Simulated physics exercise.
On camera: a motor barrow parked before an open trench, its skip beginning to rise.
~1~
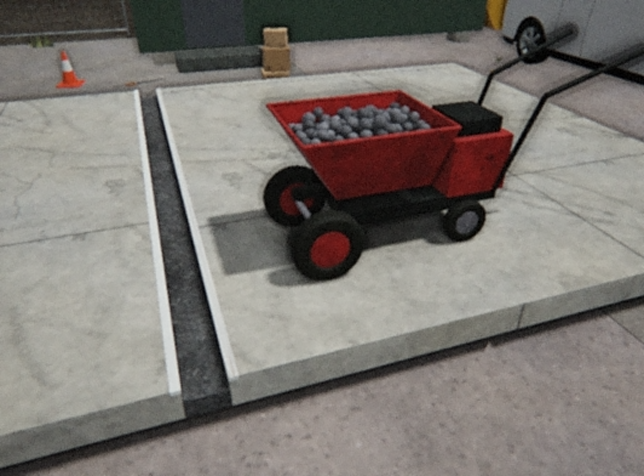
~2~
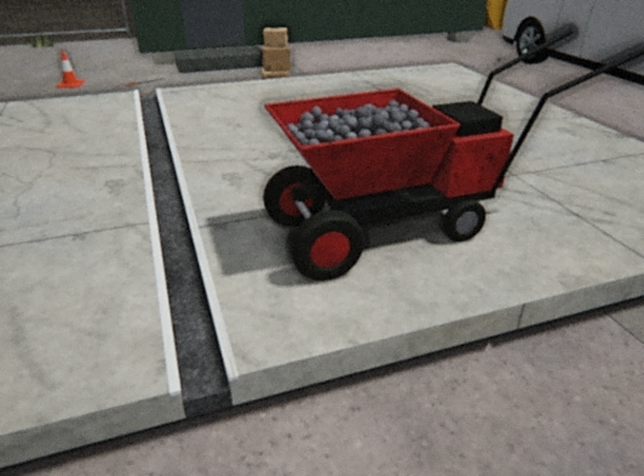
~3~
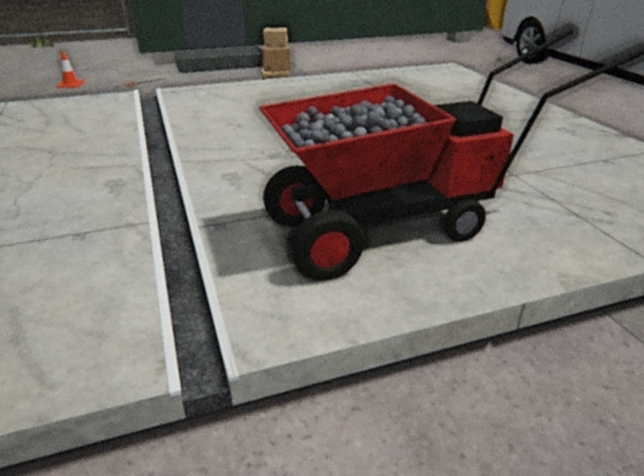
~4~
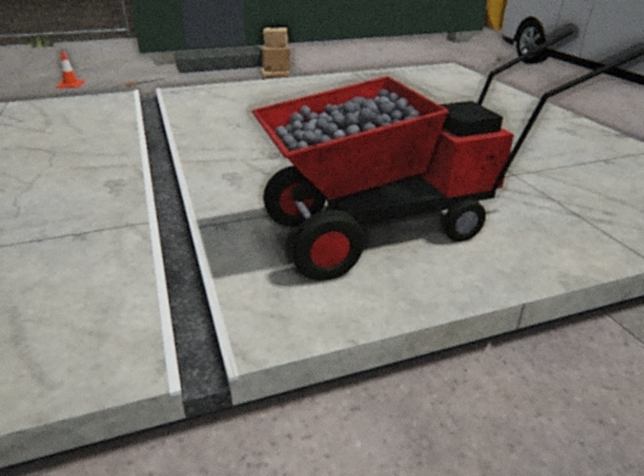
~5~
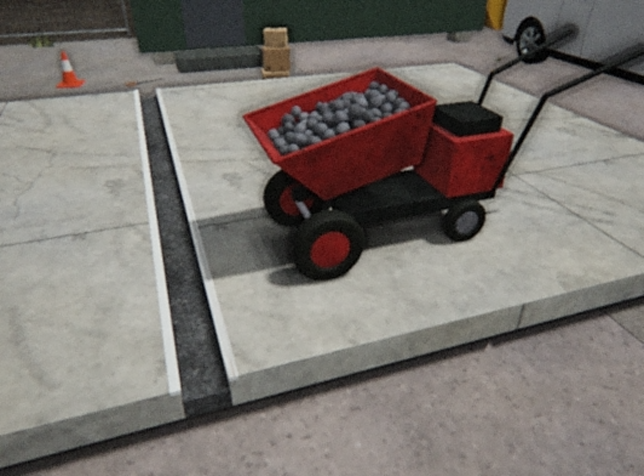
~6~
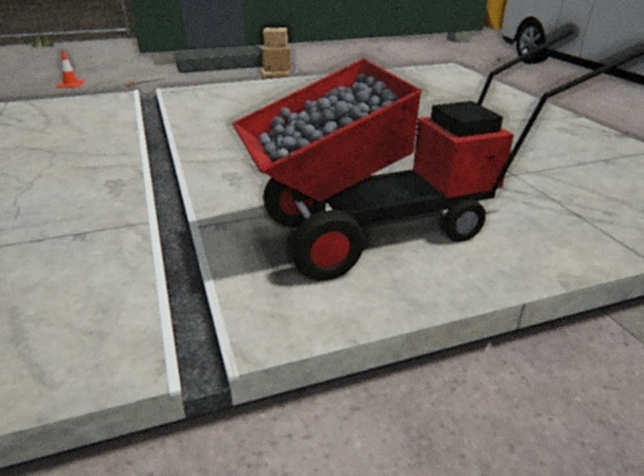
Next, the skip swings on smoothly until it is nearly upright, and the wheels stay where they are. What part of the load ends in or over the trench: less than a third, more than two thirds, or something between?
It catches from one third to two thirds.
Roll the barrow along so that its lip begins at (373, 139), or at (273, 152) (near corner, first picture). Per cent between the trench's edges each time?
Roughly 30 per cent, and 30 per cent.
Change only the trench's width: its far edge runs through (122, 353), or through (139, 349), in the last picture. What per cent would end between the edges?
Near 80 % and 70 %.
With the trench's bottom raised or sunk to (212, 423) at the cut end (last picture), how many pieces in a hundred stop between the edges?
Near 70 %.
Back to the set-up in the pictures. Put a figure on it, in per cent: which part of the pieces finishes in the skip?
About 15 per cent.
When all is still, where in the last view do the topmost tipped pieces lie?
Close to (179, 244).
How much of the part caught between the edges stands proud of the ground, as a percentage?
It comes to 60 per cent or so.
Shortly afterwards, skip tipped steeply; the whole lot in the skip.
Next, skip tipped right over; near two thirds in the skip; only a few short of the trench; near a quarter in or heaped over the trench; a little beyond it; only a few falling.
Some moments later, skip tipped right over; near a quarter in the skip; a little short of the trench; near a third in or heaped over the trench; near a third beyond it.
In the end, skip tipped right over; a little in the skip; a little short of the trench; near half in or heaped over the trench; near a third beyond it.
